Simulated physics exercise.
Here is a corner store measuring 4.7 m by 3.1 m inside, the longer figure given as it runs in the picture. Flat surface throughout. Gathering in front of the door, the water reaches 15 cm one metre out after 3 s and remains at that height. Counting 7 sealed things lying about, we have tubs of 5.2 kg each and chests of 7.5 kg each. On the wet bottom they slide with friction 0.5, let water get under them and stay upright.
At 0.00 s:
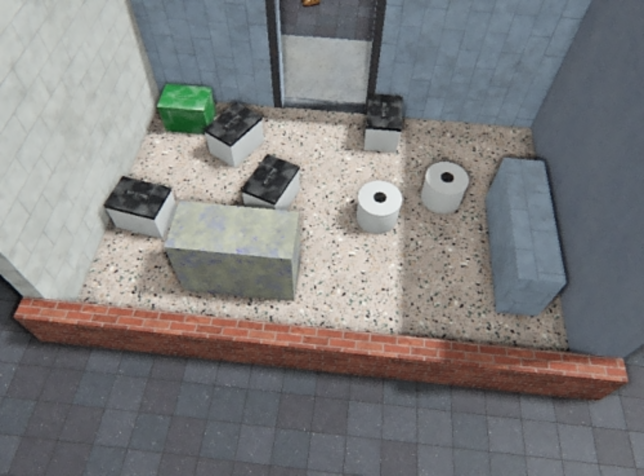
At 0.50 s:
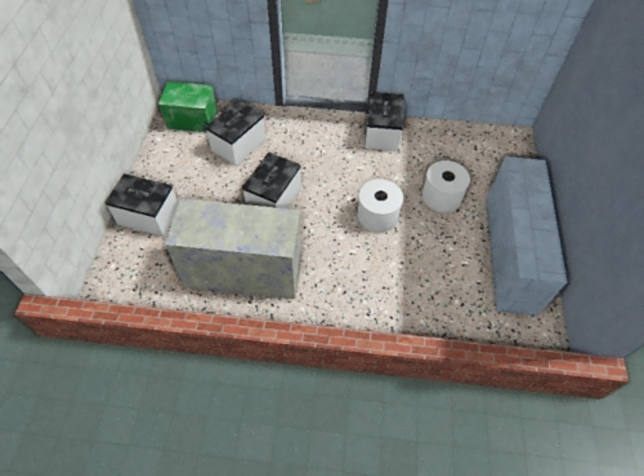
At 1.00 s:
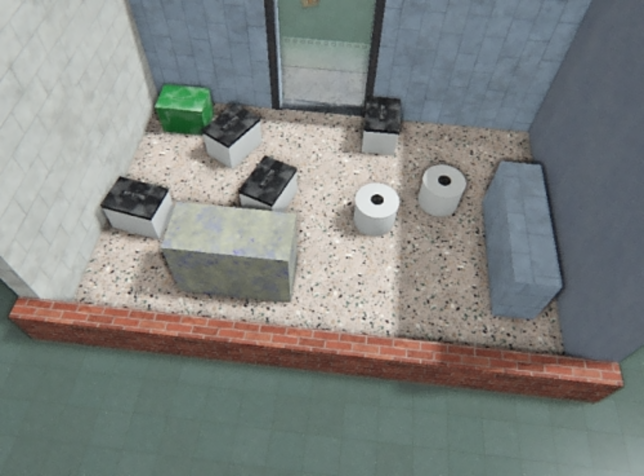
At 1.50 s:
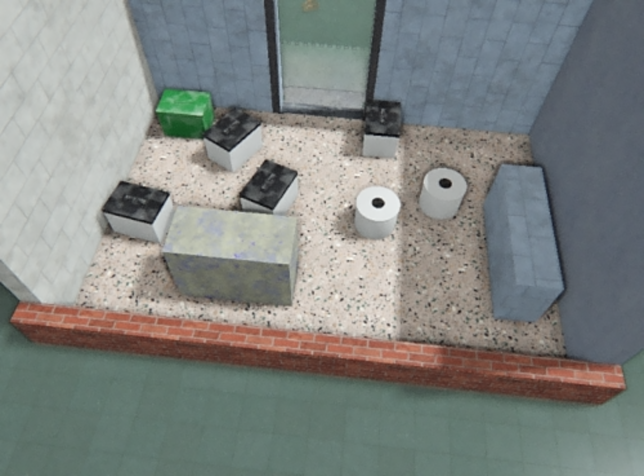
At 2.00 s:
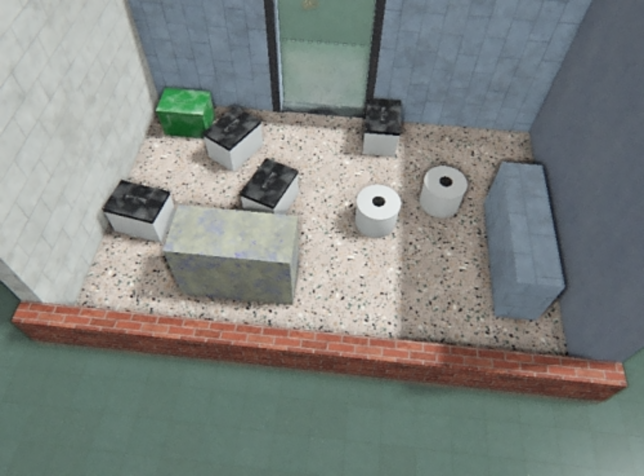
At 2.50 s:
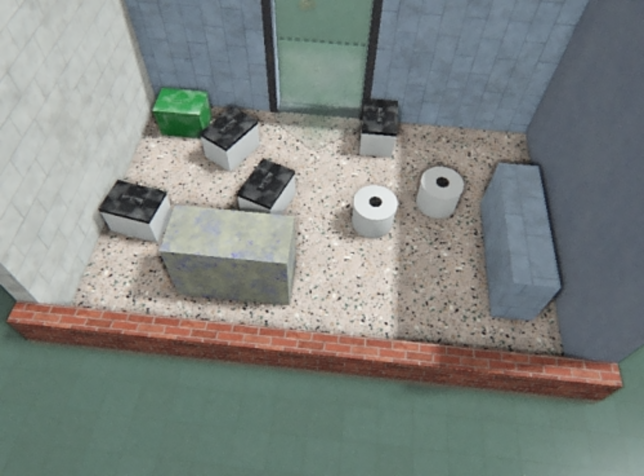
A small corner store with a speckled floor is seen from high above, over a low red brick wall in front. A green chest sits at back left, with four black-topped white chests, a mottled counter, two white tubs and a blue-grey block at right. Greenish water covers the dark paving outside and deepens behind the back door, while everything inside stays still and the camera jitters slightly.
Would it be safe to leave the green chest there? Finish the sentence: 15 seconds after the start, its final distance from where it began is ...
More than a metre.
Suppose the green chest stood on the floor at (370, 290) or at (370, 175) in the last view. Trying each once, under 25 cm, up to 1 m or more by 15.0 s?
Run 1 - well off; run 2 - short shift.
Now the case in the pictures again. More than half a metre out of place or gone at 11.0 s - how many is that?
Result: 4.
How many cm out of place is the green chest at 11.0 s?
50 cm or so by then.
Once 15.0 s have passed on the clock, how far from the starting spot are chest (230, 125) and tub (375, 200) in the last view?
Respectively 20 and 200 centimetres.
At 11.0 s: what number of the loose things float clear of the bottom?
At that moment it comes to 5.
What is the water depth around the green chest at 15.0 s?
Around 11 cm.
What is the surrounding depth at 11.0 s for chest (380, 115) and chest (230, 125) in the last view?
Around 3 cm and 5 cm.
After 3.5 s the green chest is near (180, 101), 0.0 m from its start, aground; 0 afloat.
After 6.8 s the green chest is near (180, 101), 0.0 m from its start, aground; 1 afloat.
After 11.0 s the green chest is near (222, 112), 0.5 m from its start, afloat; 5 afloat.
After 15.0 s the green chest is near (241, 210), 1.9 m from its start, afloat; 7 afloat.
